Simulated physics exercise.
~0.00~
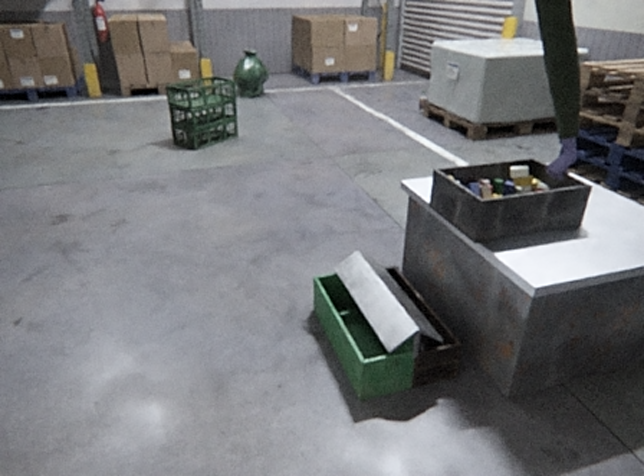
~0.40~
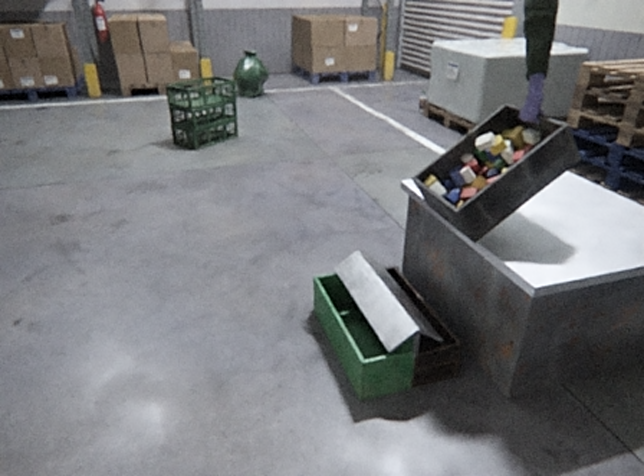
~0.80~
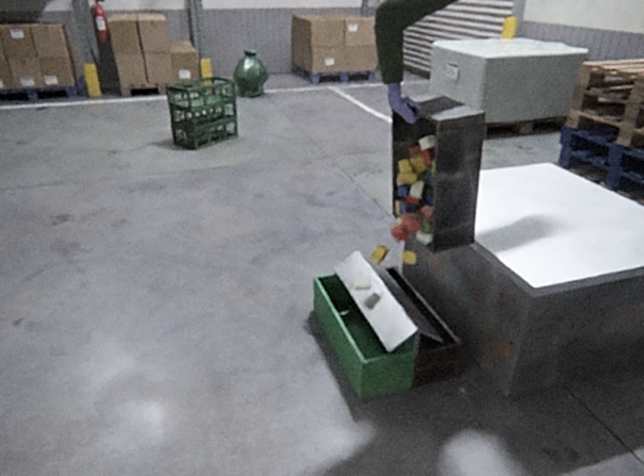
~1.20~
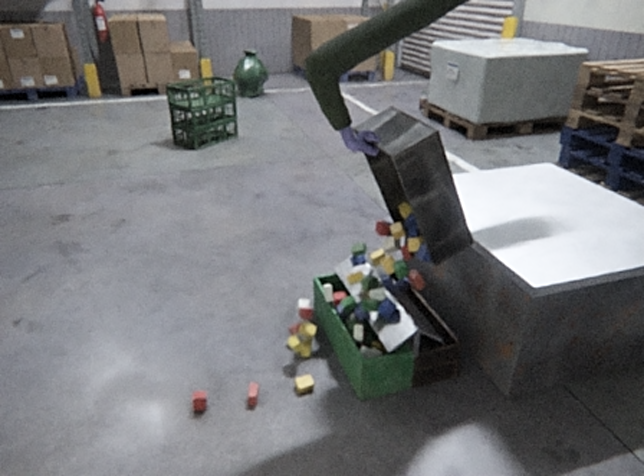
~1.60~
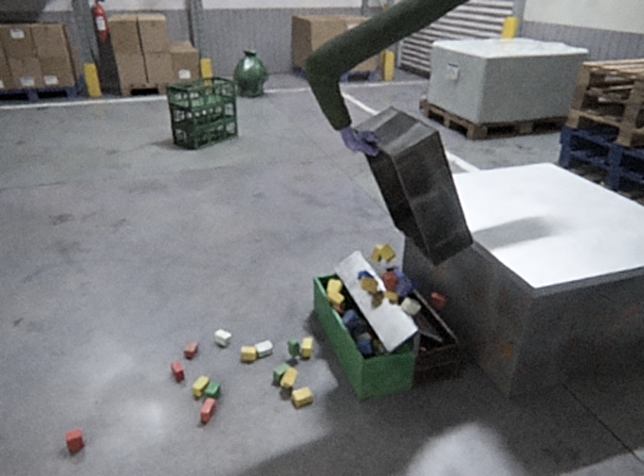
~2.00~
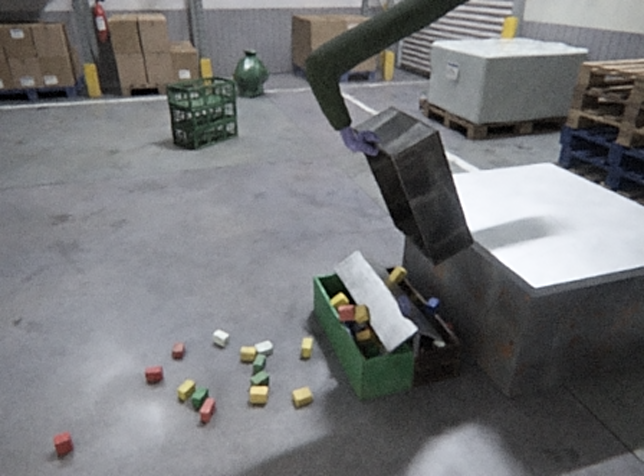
At the start, a gloved hand holds a black box of colourful toy bricks on a white-topped bench in a warehouse, with a green tub and a dark wooden tub on the floor to its left, a pale ridge between them. The hand lifts the back of the box and tips it leftward. Bricks begin to tumble out onto the ridge, then pour down in a thick stream. Many drop into the green tub, while others spill past it and scatter across the floor. Finally the emptied box hangs tilted, with bricks in both tubs and strays lying to the left.
